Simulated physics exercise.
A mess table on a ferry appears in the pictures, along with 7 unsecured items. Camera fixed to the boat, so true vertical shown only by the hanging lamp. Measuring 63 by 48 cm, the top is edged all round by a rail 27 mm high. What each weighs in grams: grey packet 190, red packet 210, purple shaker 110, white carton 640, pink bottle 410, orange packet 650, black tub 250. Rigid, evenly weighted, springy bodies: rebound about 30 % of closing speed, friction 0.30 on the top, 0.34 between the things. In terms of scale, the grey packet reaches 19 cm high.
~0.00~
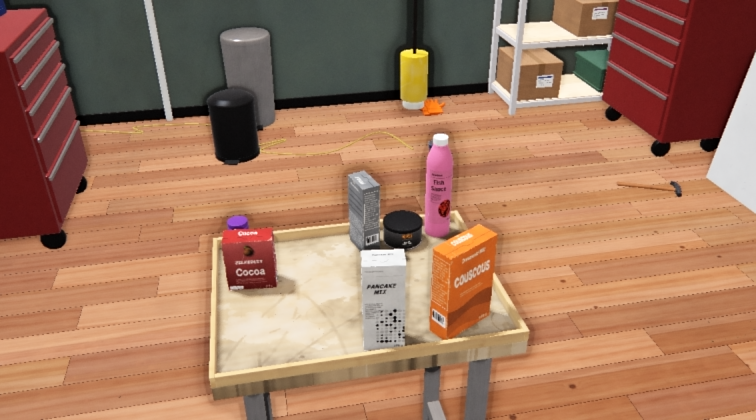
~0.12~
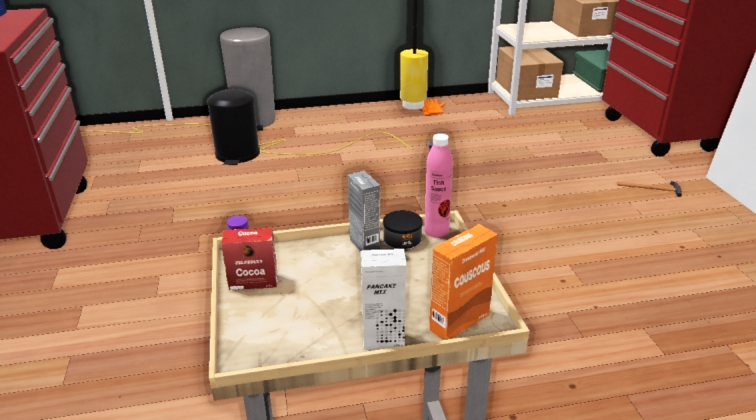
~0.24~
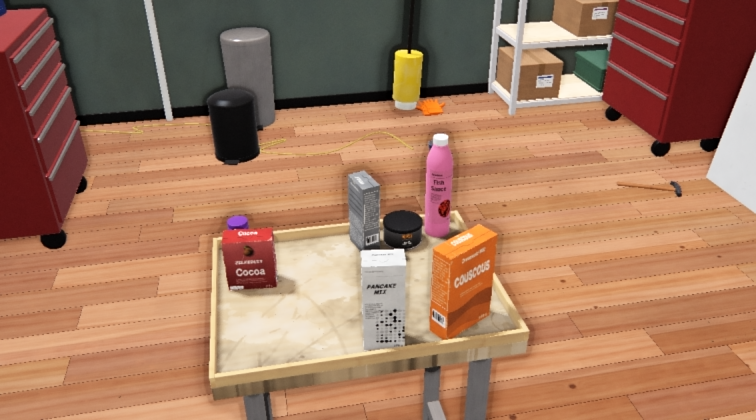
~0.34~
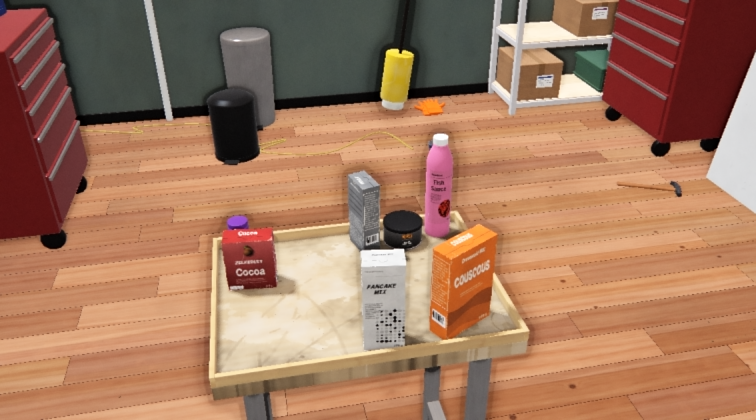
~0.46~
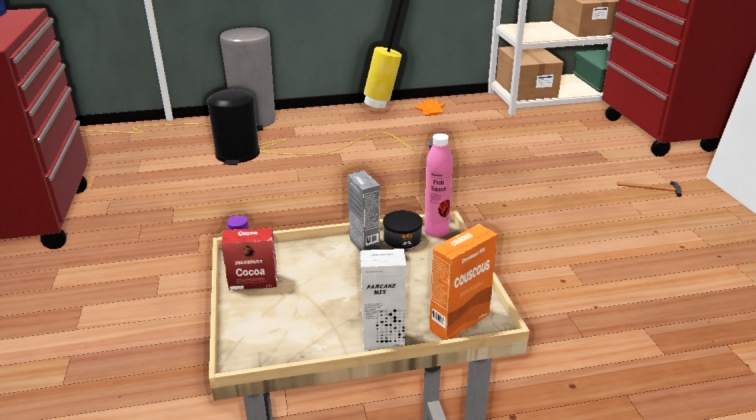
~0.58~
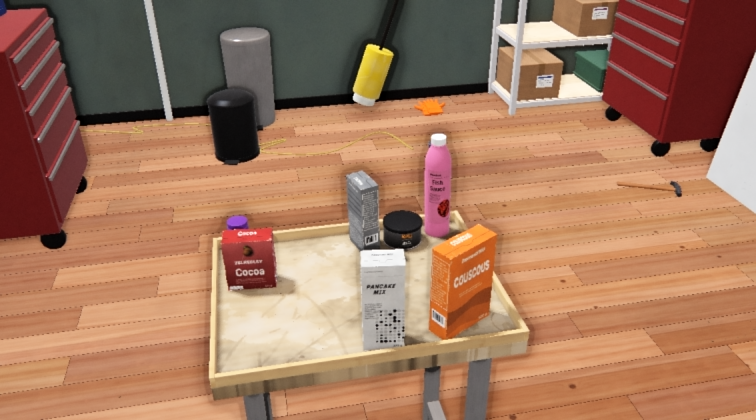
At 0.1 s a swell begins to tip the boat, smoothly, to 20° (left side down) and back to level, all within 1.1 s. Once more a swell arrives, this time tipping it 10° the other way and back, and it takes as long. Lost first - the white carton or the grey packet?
Answer: The latter.
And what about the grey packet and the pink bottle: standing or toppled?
Well, the grey packet tumbles down, and the pink bottle tumbles down.
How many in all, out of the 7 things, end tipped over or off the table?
All told, 2.
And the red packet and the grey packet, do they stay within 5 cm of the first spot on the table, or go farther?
Red packet: Remains in place. Grey packet: Is displaced.
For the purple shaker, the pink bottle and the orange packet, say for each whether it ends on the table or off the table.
When everything stops, the purple shaker is still in bounds, the pink bottle is out of bounds, and the orange packet is still in bounds.
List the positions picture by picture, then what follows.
The first picture shows boat level; white carton (383, 302); grey packet (364, 214).
The second picture shows boat level; pink bottle (439, 186); orange packet (463, 283).
The third picture shows boat heeled 3°, left side down; black tub (403, 230); red packet (251, 259).
The fourth picture shows boat heeled 8°, left side down; pink bottle (439, 186).
The fifth picture shows boat heeled 15°, left side down; orange packet (463, 283); black tub (403, 230).
The sixth picture shows boat heeled 19°, left side down; white carton (383, 301); grey packet (364, 214).
After 0.88 s, boat heeled 13°, left side down; grey packet 55° off its base near (331, 230); white carton moved 3 cm near (370, 303); pink bottle 33° off its base.
After 1.18 s, boat level; grey packet on its side near (305, 253); white carton moved 3 cm near (368, 303); pink bottle on its side.
After 1.58 s, boat heeled 8°, right side down; pink bottle now off the table; grey packet on its side near (305, 253); white carton moved 3 cm near (368, 303).
After 1.98 s, boat heeled 6°, right side down; grey packet on its side near (305, 253); white carton moved 3 cm near (368, 303); black tub moved 5 cm.
In the end (2.8 s), off the table, pink bottle; toppled on the table, grey packet; the other 5 under 5 cm from the start. At the end, from the last picture's camera, white carton near (368, 303), grey packet near (305, 253). White carton was never lost; grey packet went at 0.84 s.
